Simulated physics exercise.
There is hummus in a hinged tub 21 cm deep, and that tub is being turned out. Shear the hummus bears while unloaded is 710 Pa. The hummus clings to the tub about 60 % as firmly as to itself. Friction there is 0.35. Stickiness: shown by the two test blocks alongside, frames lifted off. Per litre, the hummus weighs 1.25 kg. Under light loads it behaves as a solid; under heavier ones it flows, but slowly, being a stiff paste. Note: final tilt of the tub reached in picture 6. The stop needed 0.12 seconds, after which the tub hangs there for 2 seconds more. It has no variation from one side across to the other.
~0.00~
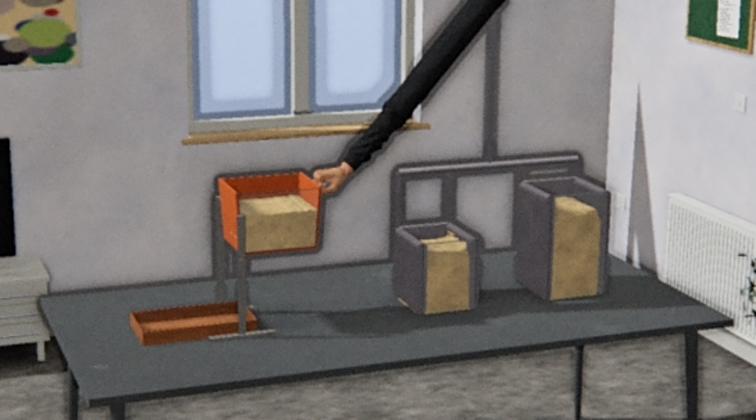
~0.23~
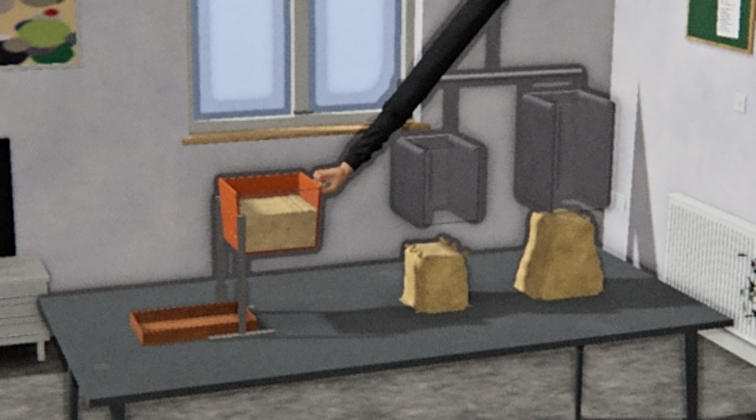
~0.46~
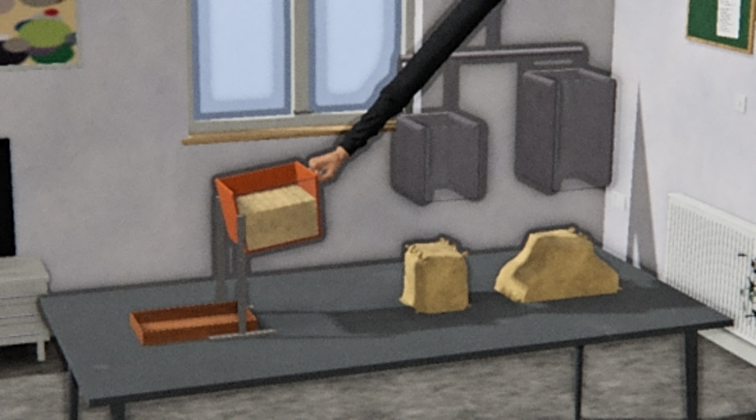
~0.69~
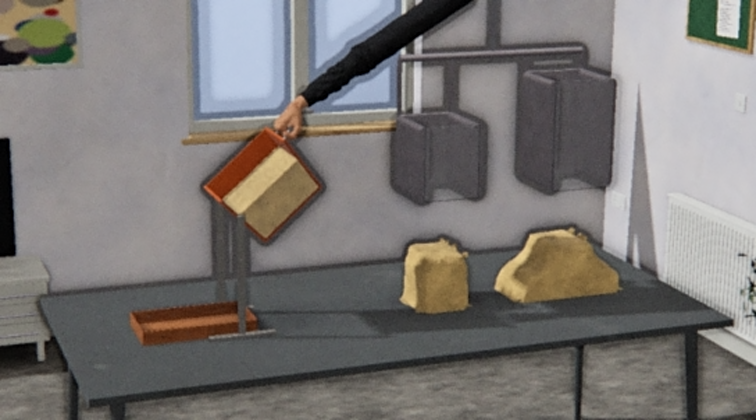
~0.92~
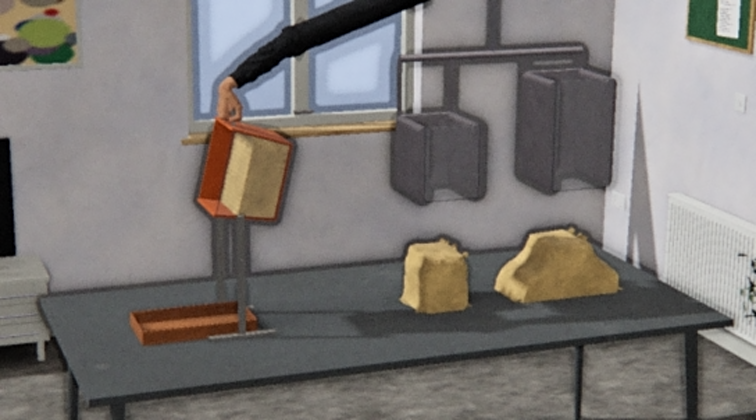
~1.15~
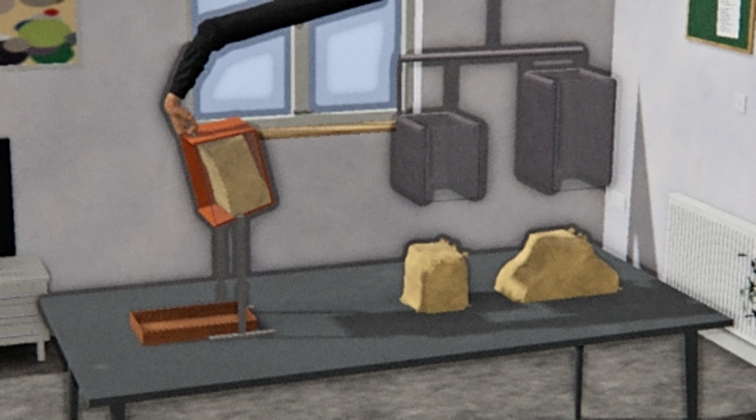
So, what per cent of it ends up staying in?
Expect roughly 0 %.
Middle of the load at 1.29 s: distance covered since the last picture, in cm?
Roughly 8 cm.
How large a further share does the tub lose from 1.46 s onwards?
About 35 percent.
After 1.29 s, the tub is at 103 degrees and holds 87 %.
After 1.46 s, the tub is at 103 degrees and holds 34 %.
After 1.63 s, the tub is at 103 degrees and holds 0 %.
After 1.80 s, the tub is at 103 degrees and holds 0 %.
After 3.15 s, the tub is at 103 degrees and holds 0 %.
